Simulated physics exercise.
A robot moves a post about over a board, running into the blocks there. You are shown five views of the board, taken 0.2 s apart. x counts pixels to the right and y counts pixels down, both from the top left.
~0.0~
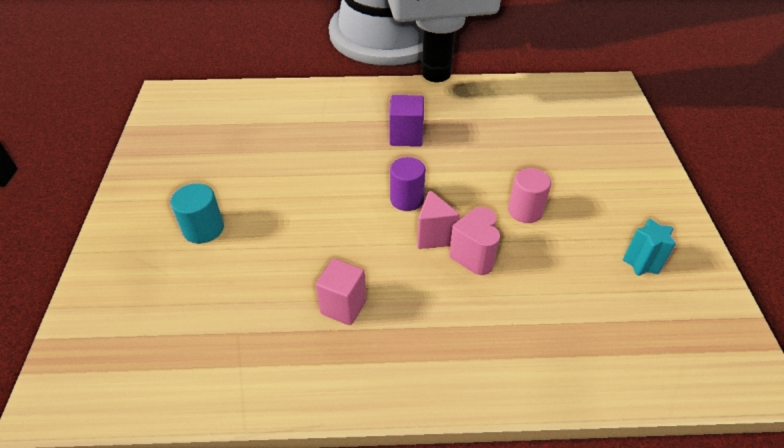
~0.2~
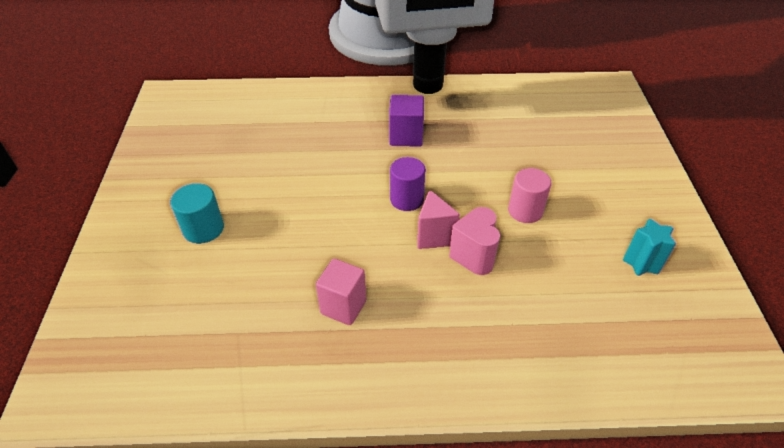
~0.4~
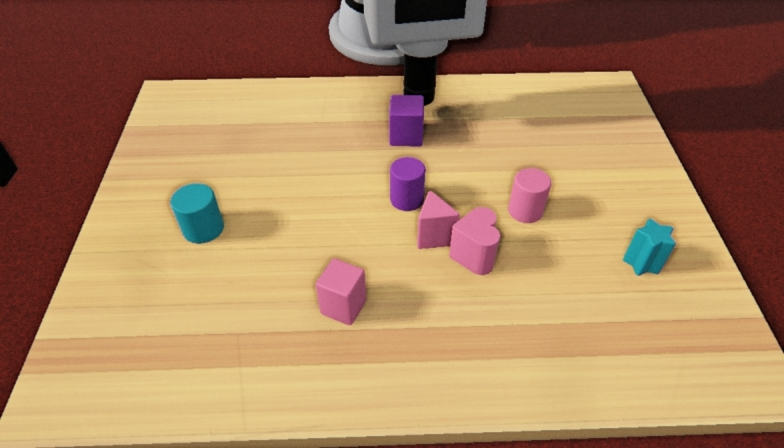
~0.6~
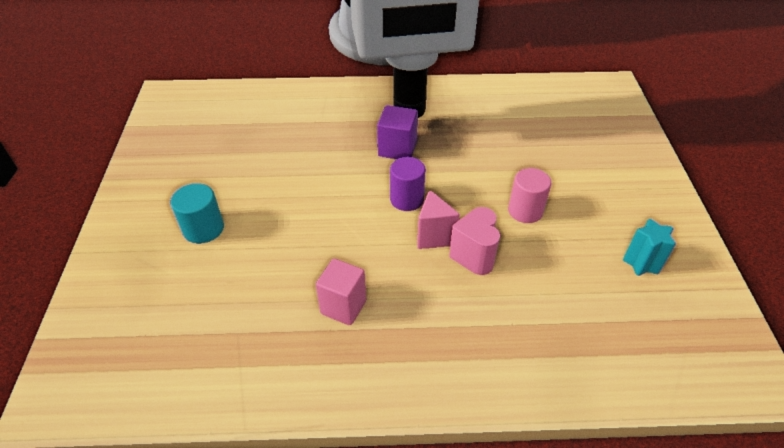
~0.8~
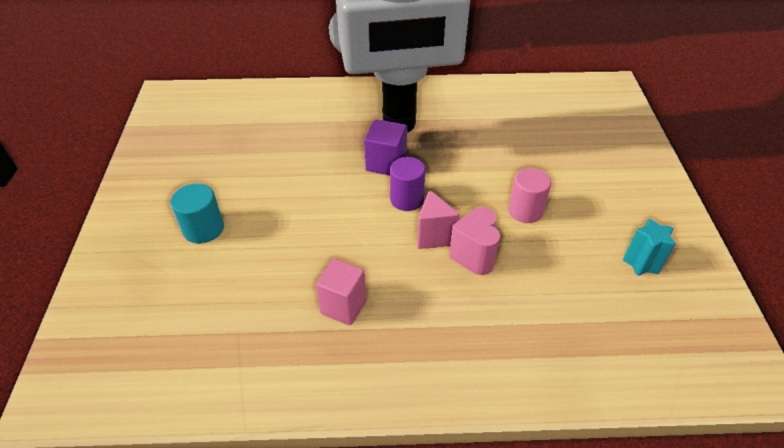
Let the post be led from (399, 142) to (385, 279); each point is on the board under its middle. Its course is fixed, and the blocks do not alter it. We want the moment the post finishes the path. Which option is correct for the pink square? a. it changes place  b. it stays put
Option b.
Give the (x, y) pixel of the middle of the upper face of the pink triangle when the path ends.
That would be at about pixel (461, 227).
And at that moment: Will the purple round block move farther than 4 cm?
Short answer: Yes.
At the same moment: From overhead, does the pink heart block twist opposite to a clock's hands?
Yes, that is how it ends up.
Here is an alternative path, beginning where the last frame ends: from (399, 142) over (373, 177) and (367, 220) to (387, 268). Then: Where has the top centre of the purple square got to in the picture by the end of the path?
Its top middle will sit at (331, 213).
On the path given first. One third of the way, post (395, 165); purple square (364, 164), turned 40° clockwise; purple round block (410, 173).
Two thirds of the way, post (391, 210); purple square (355, 175), turned 75° clockwise; purple round block (427, 207); pink triangle (460, 222), turned 40° clockwise; pink heart block (493, 236), turned 40° anticlockwise.
At the end, post (385, 262); pink square in place; purple square (355, 175), turned 75° clockwise; purple round block (428, 214); pink triangle (461, 227), turned 35° clockwise; pink heart block (496, 238), turned 50° anticlockwise.
